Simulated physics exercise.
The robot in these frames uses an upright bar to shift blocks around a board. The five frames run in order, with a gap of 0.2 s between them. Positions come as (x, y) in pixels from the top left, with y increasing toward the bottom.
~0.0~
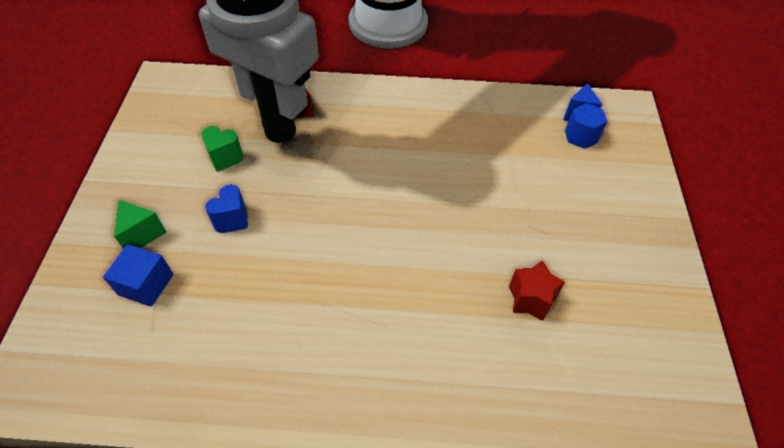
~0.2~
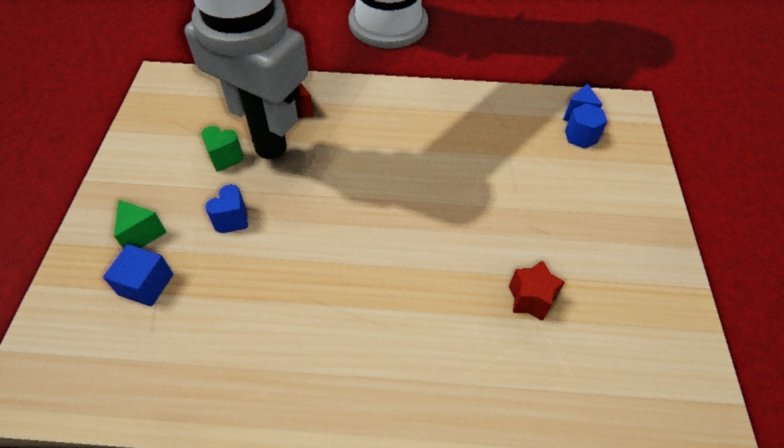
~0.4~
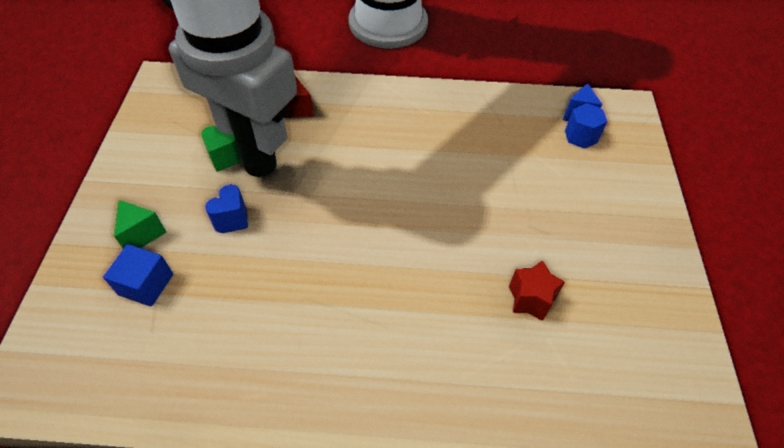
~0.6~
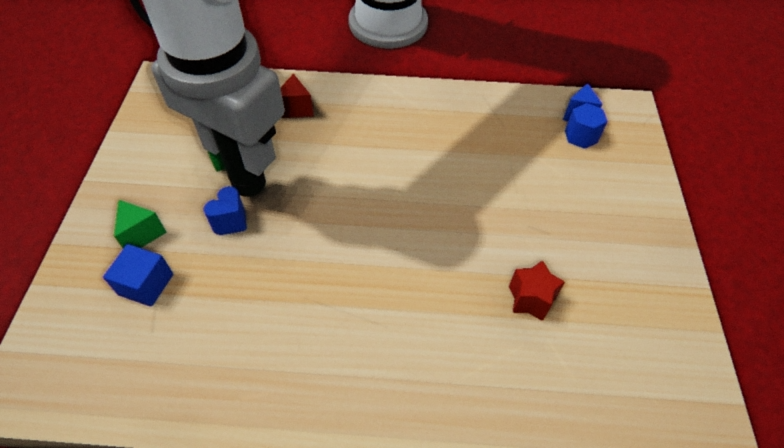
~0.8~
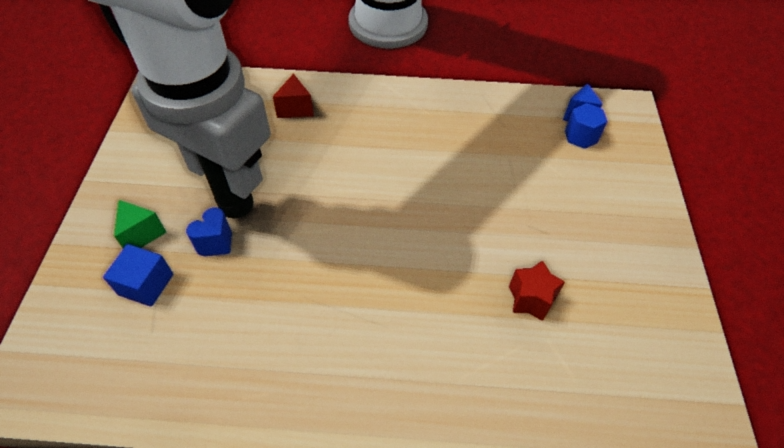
A gray robot arm with a dark bar moved down and to the left across the wooden board, passed the green heart, and nudged the blue heart slightly toward the blue cube.
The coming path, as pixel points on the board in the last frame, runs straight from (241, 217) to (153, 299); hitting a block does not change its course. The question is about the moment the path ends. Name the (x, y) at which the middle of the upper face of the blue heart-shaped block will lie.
It sits at (148, 311).
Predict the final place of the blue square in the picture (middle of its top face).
The middle of its upper face will lie at (94, 281).
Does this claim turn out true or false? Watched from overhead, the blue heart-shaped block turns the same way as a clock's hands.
It is false.
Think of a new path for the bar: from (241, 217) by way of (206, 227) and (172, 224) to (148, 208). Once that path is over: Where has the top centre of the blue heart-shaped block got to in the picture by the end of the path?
Somewhere near (183, 239).
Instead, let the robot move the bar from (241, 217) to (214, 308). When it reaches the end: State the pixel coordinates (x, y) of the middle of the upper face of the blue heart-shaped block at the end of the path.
I'd guess (171, 270).
What follows on the original path. One third of the way, bar at (209, 232); blue heart-shaped block at (181, 254), turned 15° anticlockwise.
Two thirds of the way, bar at (178, 260); blue square at (124, 269); blue heart-shaped block at (161, 286), turned 45° anticlockwise.
At the end, bar at (146, 289); green triangular piece unmoved; blue square at (94, 281), turned 45° clockwise; blue heart-shaped block at (148, 311), turned 105° anticlockwise.
